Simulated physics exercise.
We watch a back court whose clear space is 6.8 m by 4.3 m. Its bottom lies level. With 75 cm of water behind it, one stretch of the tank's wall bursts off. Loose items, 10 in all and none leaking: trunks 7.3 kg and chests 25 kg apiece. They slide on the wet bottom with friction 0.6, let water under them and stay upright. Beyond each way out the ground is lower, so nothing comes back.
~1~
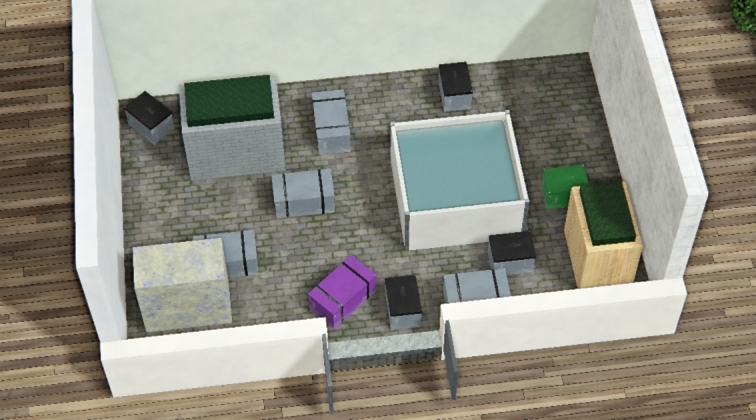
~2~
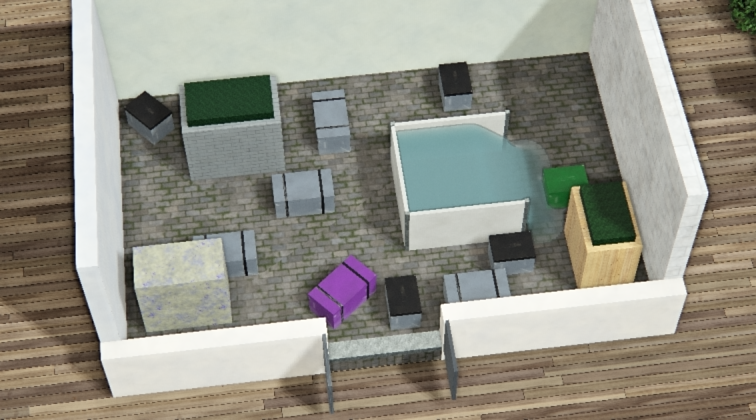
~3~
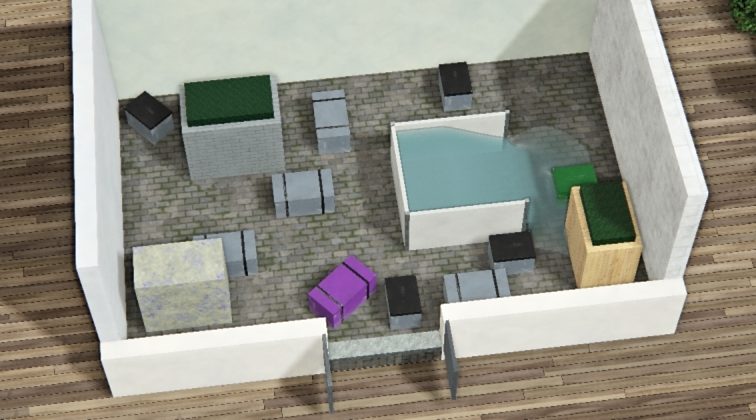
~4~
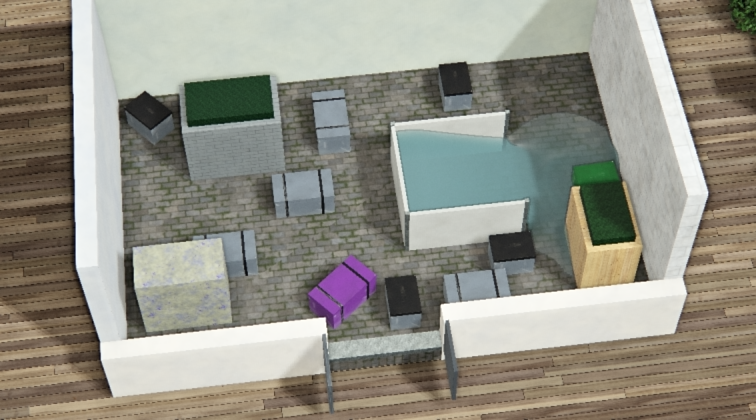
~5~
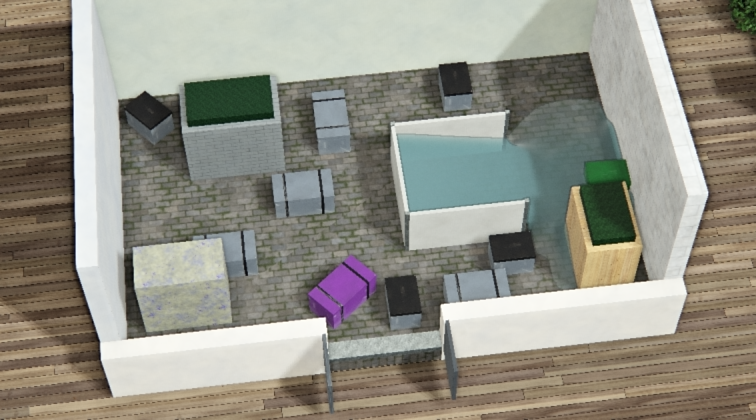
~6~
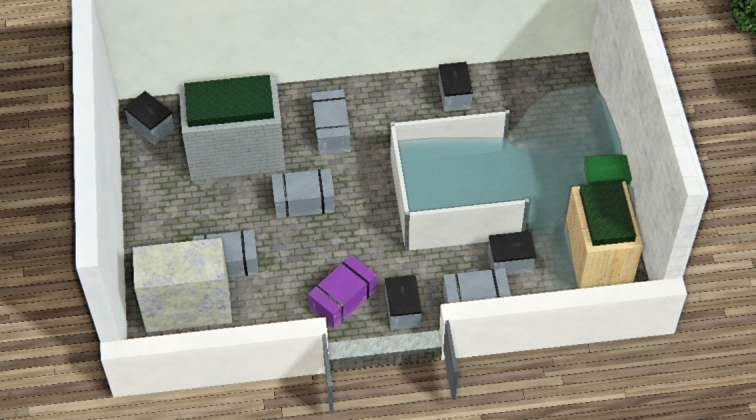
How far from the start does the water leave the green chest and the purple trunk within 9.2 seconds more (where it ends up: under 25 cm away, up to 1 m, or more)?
The green chest travels far; the purple trunk slides a little.
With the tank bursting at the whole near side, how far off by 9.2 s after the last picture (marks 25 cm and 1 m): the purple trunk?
In that case the purple trunk ends far away.
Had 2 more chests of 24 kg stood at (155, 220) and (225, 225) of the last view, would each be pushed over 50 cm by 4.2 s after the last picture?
In that order: Short of it, under.
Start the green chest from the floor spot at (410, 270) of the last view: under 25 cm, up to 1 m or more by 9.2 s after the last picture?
It barely shifts.
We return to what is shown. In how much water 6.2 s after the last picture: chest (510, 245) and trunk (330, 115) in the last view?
Roughly 5 and 5 cm.
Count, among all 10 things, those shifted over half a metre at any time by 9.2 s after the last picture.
9 of them.
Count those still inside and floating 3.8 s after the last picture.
I count 2.
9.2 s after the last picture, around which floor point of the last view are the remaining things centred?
Near (334, 218).
Then, 1.2 s after the last picture the green chest is near (578, 137), 0.6 m from its start, afloat; the purple trunk is near (342, 284), 0.0 m from its start, aground; 0 of 10 are out; 1 afloat.
Then, 3.8 s after the last picture the green chest is near (420, 79), 2.6 m from its start, aground; the purple trunk is near (309, 283), 0.4 m from its start, aground; 0 of 10 are out; 2 afloat.
Then, 6.2 s after the last picture the green chest is near (397, 84), 2.8 m from its start, aground; the purple trunk is near (287, 292), 0.7 m from its start, aground; 0 of 10 are out; 4 afloat.
Then, 9.2 s after the last picture the green chest is near (397, 84), 2.8 m from its start, aground; the purple trunk is near (303, 283), 0.5 m from its start, afloat; 0 of 10 are out; 5 afloat.
